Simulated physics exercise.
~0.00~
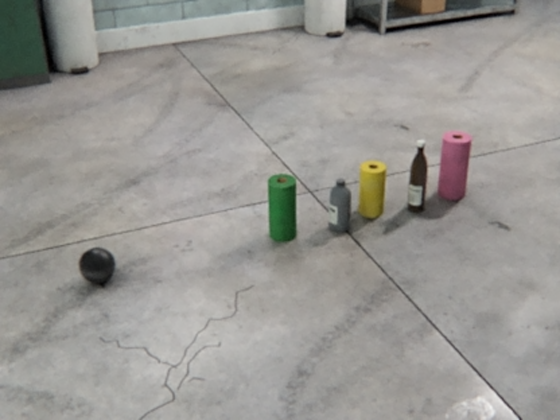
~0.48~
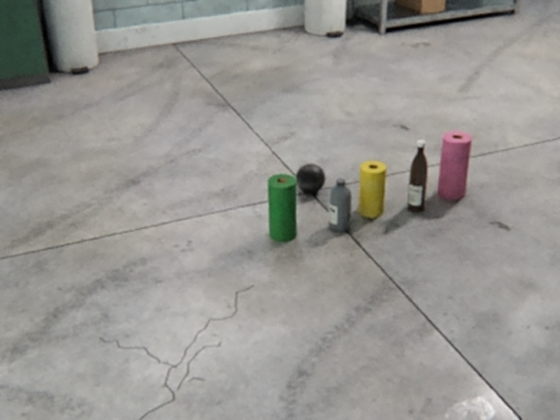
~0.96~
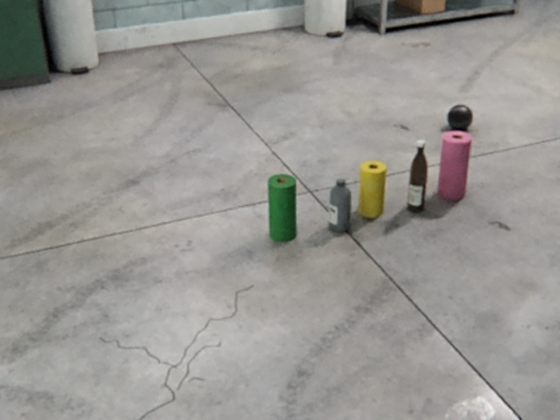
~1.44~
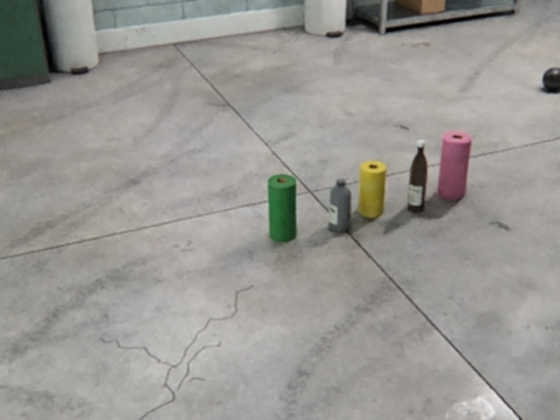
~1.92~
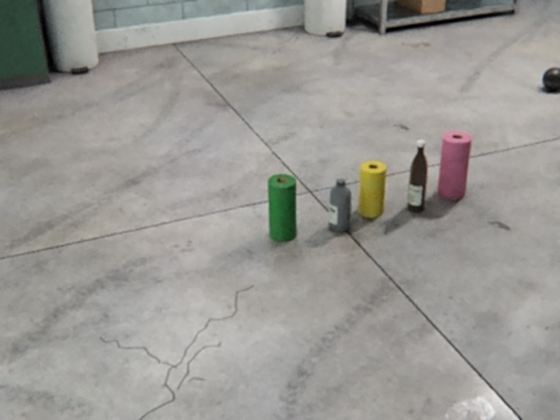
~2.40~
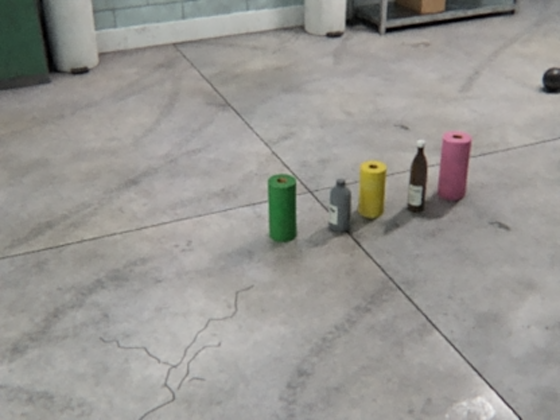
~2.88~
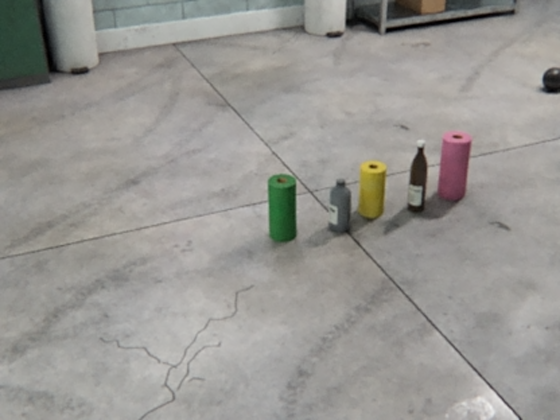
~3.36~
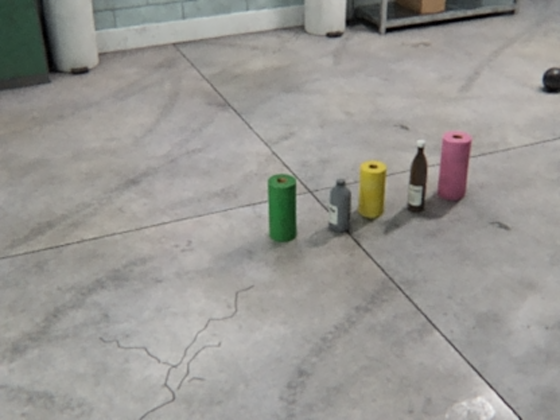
A black ball rolls across a grey concrete floor, seen from above at an angle in a workshop-like room with a pale block wall at the back. Near the middle, a green roll, a grey bottle, a yellow roll, a brown bottle and a pink roll stand in a slanting row. Starting at the left, the ball travels right and away, passing behind the green roll and the grey bottle. It continues beyond the pink roll, then comes to rest at the far right edge. All five objects remain standing in their places.
